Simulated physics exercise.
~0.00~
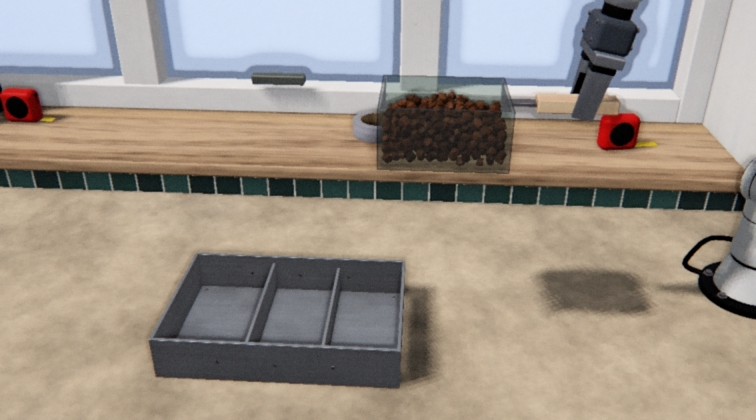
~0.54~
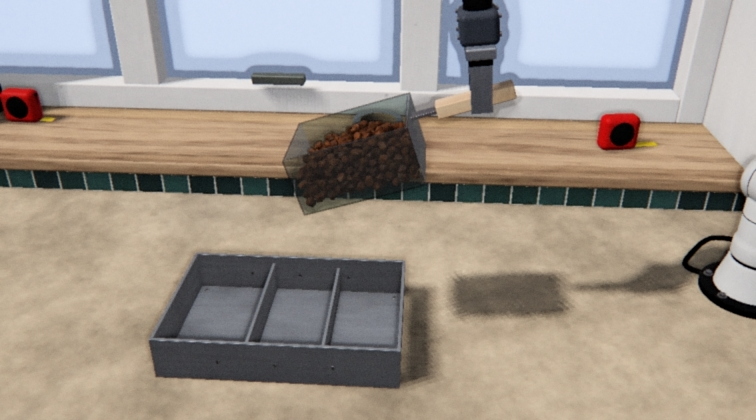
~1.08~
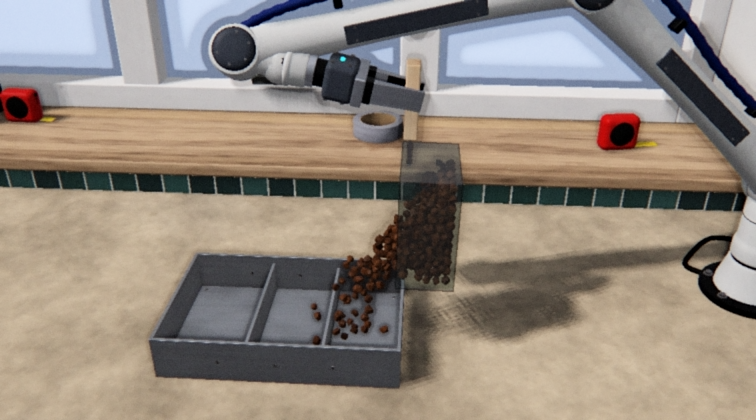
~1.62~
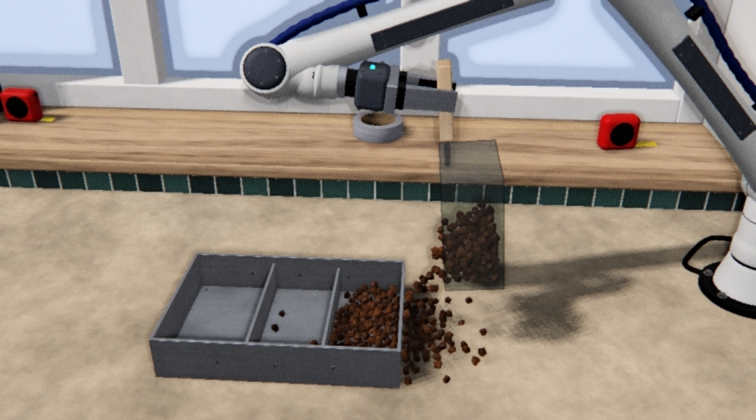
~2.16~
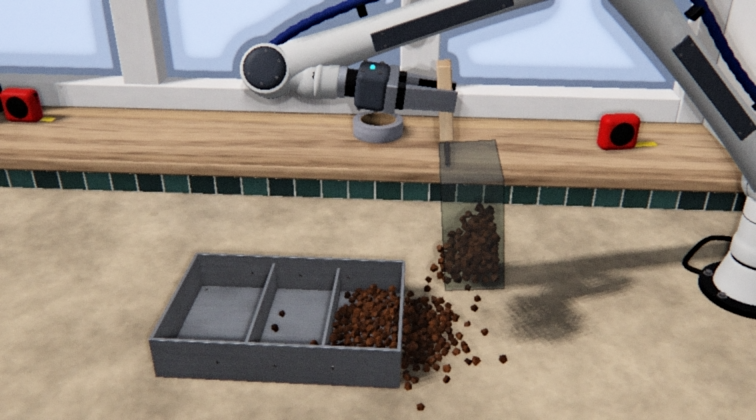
A stone-coloured counter below a wooden window ledge is seen from slightly above by a still camera. A grey crate with three compartments sits at left, red tape measures rest on the ledge, and a robotic gripper holds a clear box of brown pellets by its wooden handle. The box moves left and begins to tilt. The white robot arm then tips it steeply beside the crate, and pellets pour into the right compartment, a few reaching the middle. The box shifts right, and pellets spill onto the counter, leaving a scattered pile beside the crate and many still inside the box.
